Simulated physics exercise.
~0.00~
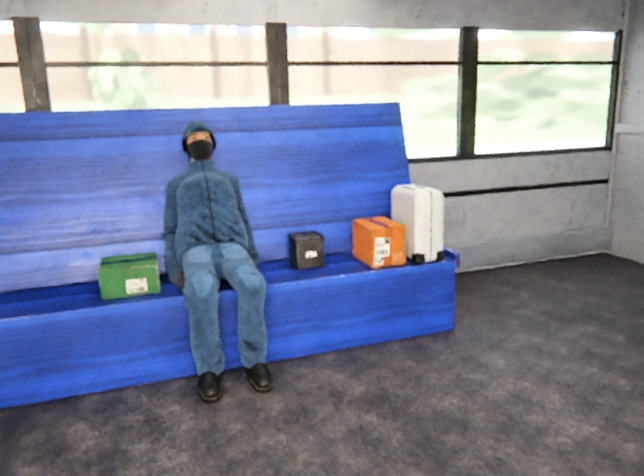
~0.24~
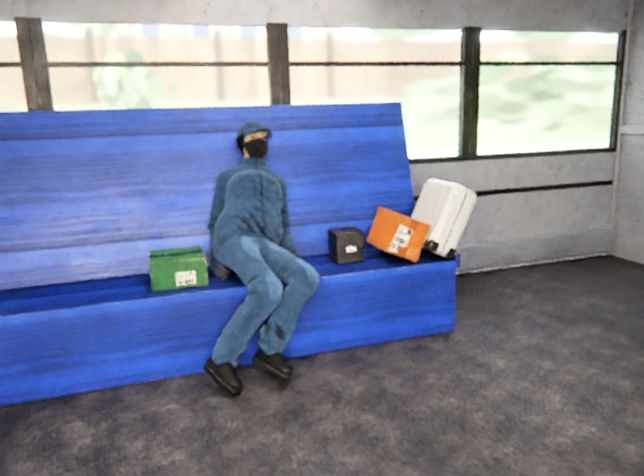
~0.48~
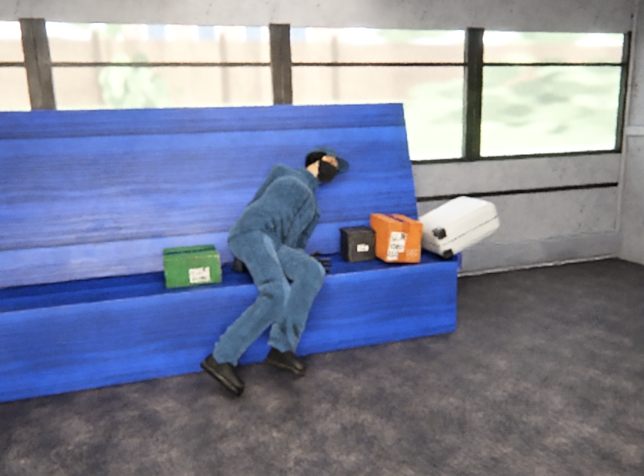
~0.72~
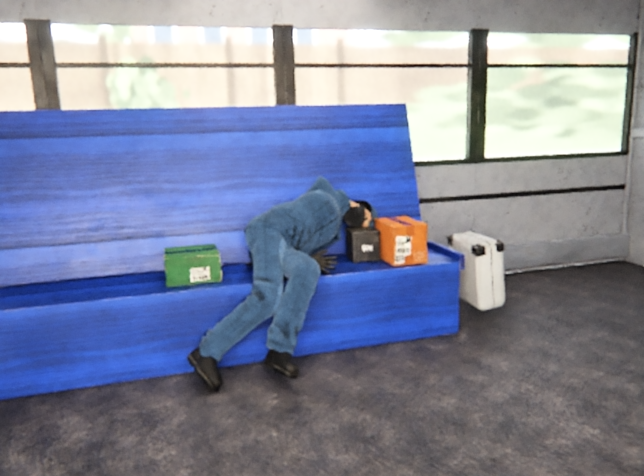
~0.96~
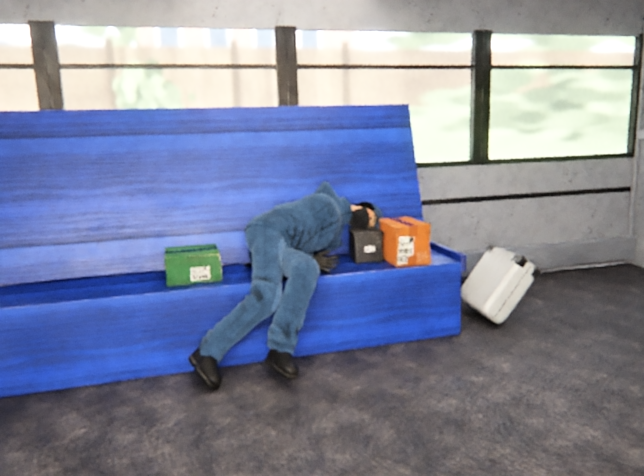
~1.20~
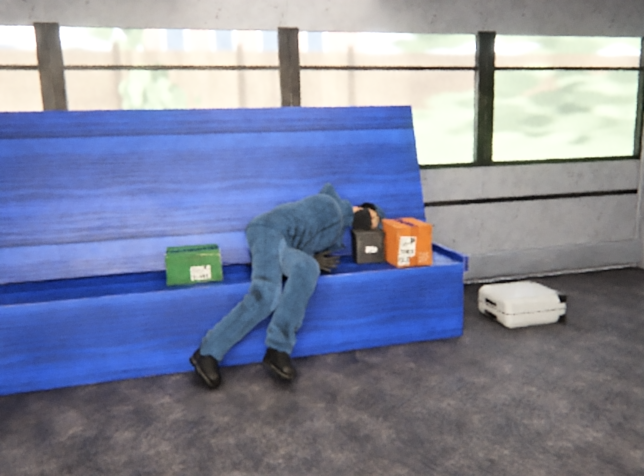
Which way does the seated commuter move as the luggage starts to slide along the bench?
The commuter moves to the right, slumping over toward the black tub and the orange holdall.
